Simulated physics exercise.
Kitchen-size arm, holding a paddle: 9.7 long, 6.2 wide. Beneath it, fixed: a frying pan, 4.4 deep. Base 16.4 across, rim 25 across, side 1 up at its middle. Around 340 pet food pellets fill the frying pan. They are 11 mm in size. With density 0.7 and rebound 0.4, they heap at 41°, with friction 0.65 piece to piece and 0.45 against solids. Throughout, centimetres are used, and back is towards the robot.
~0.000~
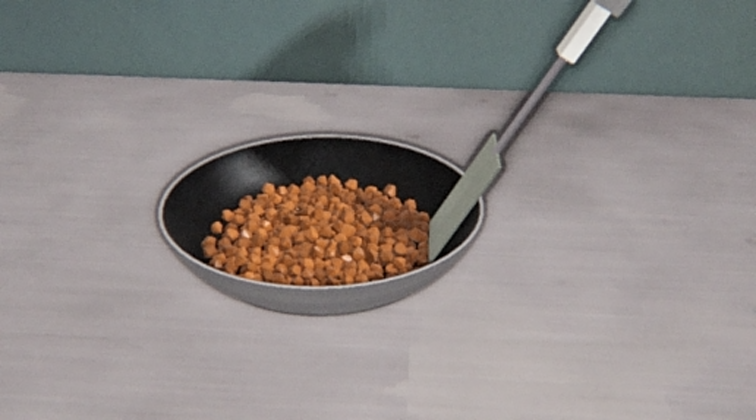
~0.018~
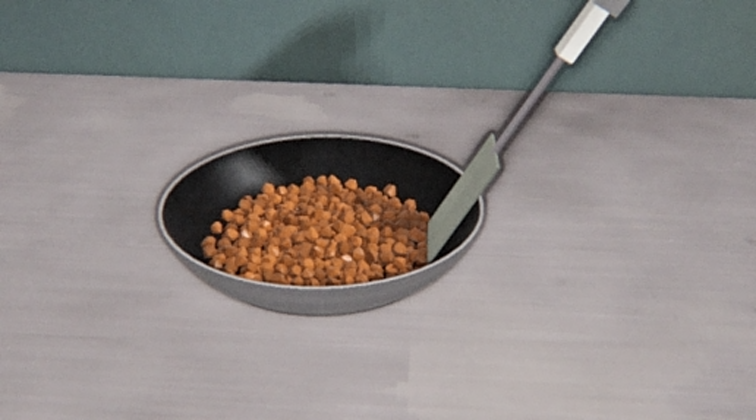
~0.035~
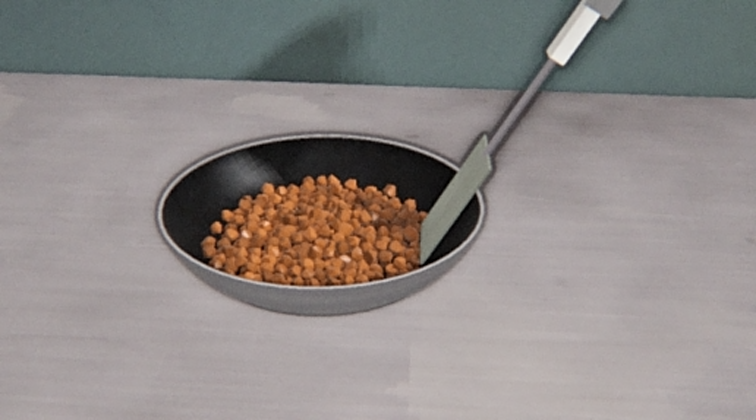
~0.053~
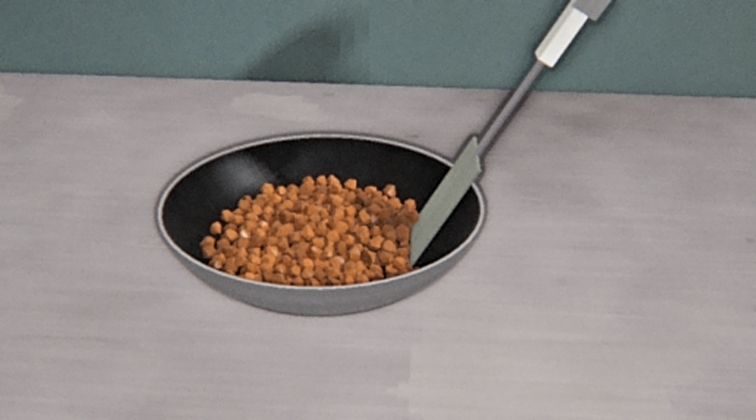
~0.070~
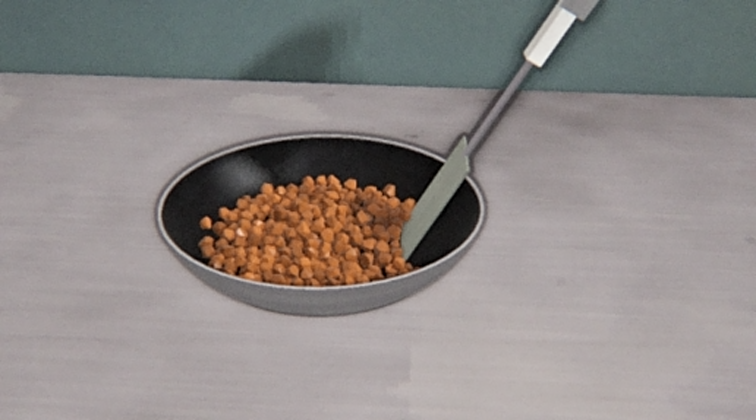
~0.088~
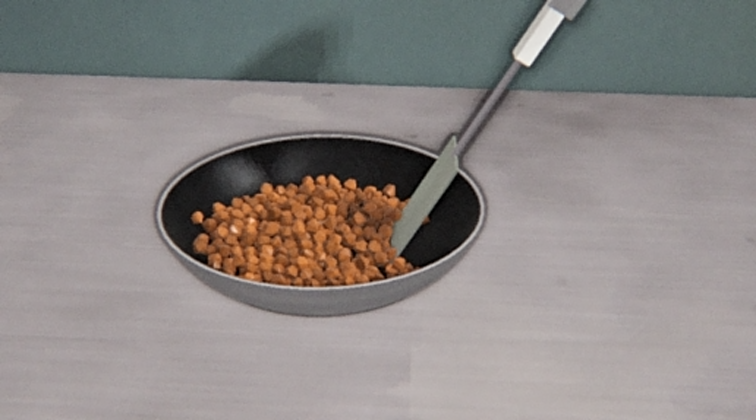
A grey-green paddle on a metal shaft rests against the right side of a heap of brown pellets in a dark frying pan, barely moving at first. It then slides slowly left, nudging the heap slightly toward the pan's left side and exposing more of the dark surface behind it.
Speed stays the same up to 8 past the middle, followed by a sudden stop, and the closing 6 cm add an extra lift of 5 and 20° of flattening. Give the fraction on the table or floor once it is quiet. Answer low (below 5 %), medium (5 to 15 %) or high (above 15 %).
Low.
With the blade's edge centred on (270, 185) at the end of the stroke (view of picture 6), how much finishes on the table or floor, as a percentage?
Approximately 0 per cent, I reckon.
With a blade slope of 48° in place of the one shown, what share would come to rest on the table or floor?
That would leave close to 0 per cent on the table or floor.
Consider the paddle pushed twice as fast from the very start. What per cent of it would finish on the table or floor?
5 %.
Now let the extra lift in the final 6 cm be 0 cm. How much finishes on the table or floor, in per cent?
Result: Approx. 10 %.
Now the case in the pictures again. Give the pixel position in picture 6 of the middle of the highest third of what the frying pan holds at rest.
Somewhere around (211, 212) in the last picture.
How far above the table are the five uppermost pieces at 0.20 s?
I'd put them at about 4 centimetres above the table.
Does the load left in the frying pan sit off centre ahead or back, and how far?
Some 4.5 cm ahead.
After 0.20 s, sloping 61°, highest piece 5 above the table; 344 in the frying pan.
After 0.31 s, sloping 53°, highest piece 6 above the table; 341 in the frying pan, 3 on the blade or in flight.
After 0.56 s, sloping 41°, highest piece 5 above the table; 336 in the frying pan, 8 on the table or floor.
After 1.61 s, sloping 41°, highest piece 5 above the table; 335 in the frying pan, 9 on the table or floor.
At rest, 335 in the frying pan, 9 on the table or floor. That is 3 % on the table or floor.
